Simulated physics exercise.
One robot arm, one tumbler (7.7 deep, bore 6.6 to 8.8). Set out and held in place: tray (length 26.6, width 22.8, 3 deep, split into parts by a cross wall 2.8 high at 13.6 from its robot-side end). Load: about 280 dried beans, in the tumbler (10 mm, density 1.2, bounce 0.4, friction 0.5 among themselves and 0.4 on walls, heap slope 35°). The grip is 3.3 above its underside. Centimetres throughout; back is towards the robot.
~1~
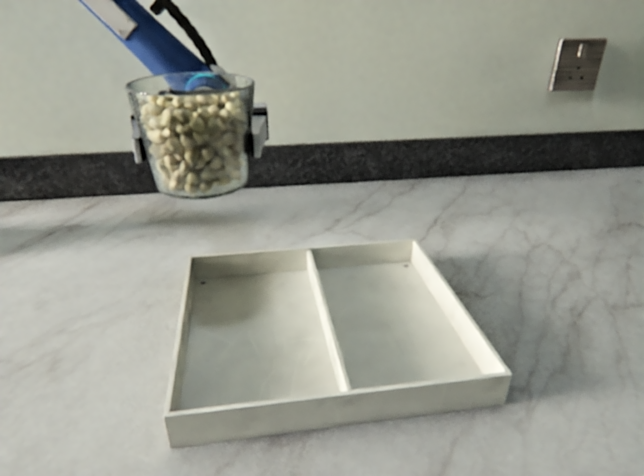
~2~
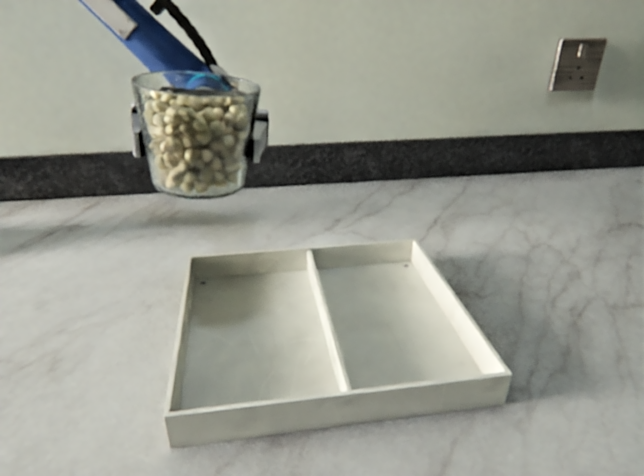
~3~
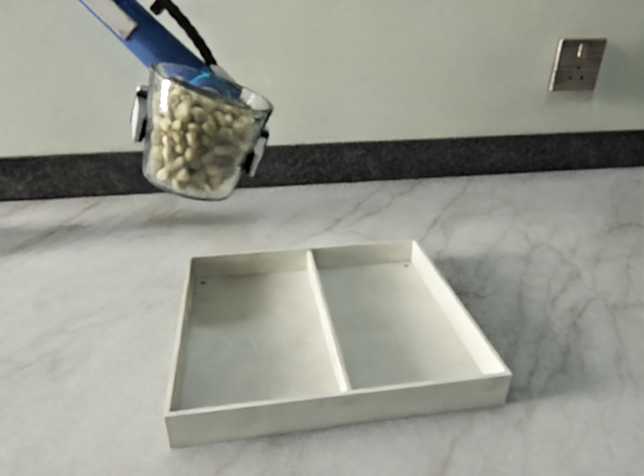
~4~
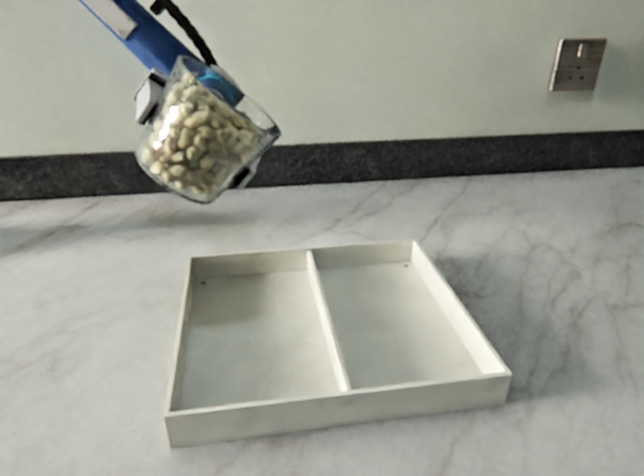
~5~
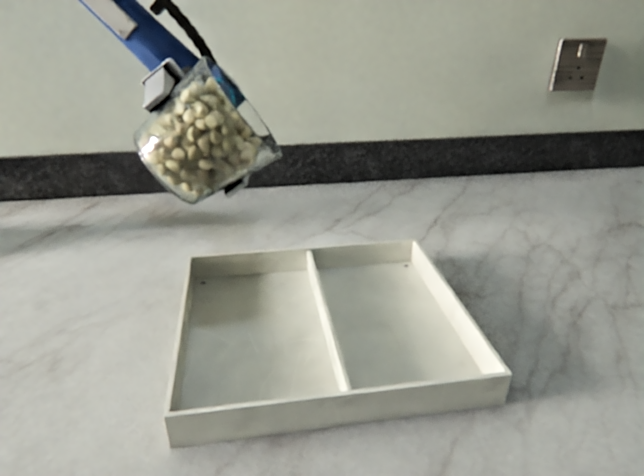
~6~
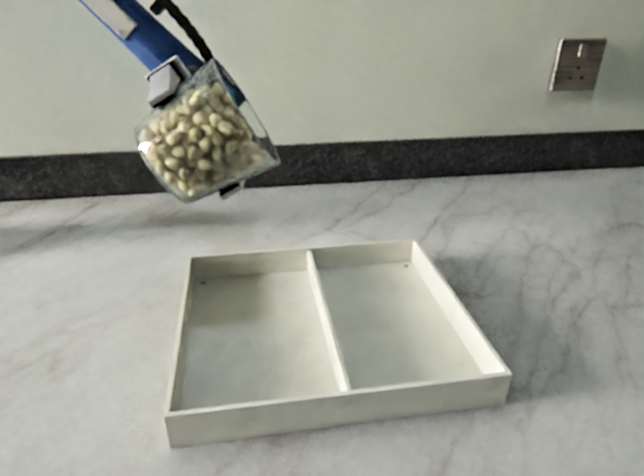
The video shows a blue robot arm holding a clear tumbler of pale dried beans above a marble surface with a divided white tray, then steadily tilting the tumbler toward the right while the beans shift inside it.
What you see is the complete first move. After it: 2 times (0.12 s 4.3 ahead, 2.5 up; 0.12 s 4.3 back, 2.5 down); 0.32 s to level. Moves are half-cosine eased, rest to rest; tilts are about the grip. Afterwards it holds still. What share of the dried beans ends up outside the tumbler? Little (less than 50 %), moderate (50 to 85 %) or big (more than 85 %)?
Answer: Moderate; 50 to 85 % of the dried beans finish outside the tumbler.
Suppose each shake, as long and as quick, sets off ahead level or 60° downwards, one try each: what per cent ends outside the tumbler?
Some 55 and 10 per cent.
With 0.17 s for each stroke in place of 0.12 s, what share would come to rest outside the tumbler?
Then about 35 per cent.
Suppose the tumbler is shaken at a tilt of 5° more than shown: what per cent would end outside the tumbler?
It would be near 85 per cent.
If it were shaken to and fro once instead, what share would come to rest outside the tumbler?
Then about 55 per cent.
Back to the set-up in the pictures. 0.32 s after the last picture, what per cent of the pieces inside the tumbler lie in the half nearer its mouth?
About 35 per cent.
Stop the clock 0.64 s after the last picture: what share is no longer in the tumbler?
Near 75 per cent so far.
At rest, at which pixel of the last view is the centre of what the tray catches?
Around (374, 321).
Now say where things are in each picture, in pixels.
Tumbler middle at (198, 137), level; upper third of the load around (196, 116), from x 145 to 240, top at y 100; 277 in the tumbler, in the first frame.
Tumbler middle at (199, 137), tilted 6° forward; upper third of the load around (194, 116), from x 150 to 245, top at y 95, in the second frame.
Tumbler middle at (201, 137), tilted 21° forward; upper third of the load around (195, 116), from x 155 to 250, top at y 90, in the third frame.
Tumbler middle at (203, 138), tilted 39° forward; upper third of the load around (195, 118), from x 150 to 250, top at y 80, in the fourth frame.
Tumbler middle at (204, 140), tilted 54° forward; upper third of the load around (199, 118), from x 150 to 250, top at y 85, in the fifth frame.
Tumbler middle at (205, 140), tilted 60° forward; upper third of the load around (200, 120), from x 150 to 260, top at y 90; 277 in the tumbler, in the sixth frame.
Then, 0.32 s after the last picture, tilted 60° forward, highest piece 24 above the table; 128 in the tumbler, 54 in the far-side part, 4 in the robot-side part, 91 in flight or on a rim.
Then, 0.64 s after the last picture, tilted 30° forward, highest piece 21 above the table; 157 in the far-side part, 69 in the tumbler, 44 in the robot-side part, 5 on the table or floor, 2 in flight or on a rim.
Then, 1.00 s after the last picture, level, highest piece 21 above the table; 157 in the far-side part, 69 in the tumbler, 45 in the robot-side part, 6 on the table or floor.
Then, 2.05 s after the last picture, level, highest piece 21 above the table; 157 in the far-side part, 69 in the tumbler, 45 in the robot-side part, 6 on the table or floor.
Final count, 157 in the far-side part, 69 in the tumbler, 45 in the robot-side part, 6 on the table or floor. That is 75 % outside the tumbler.
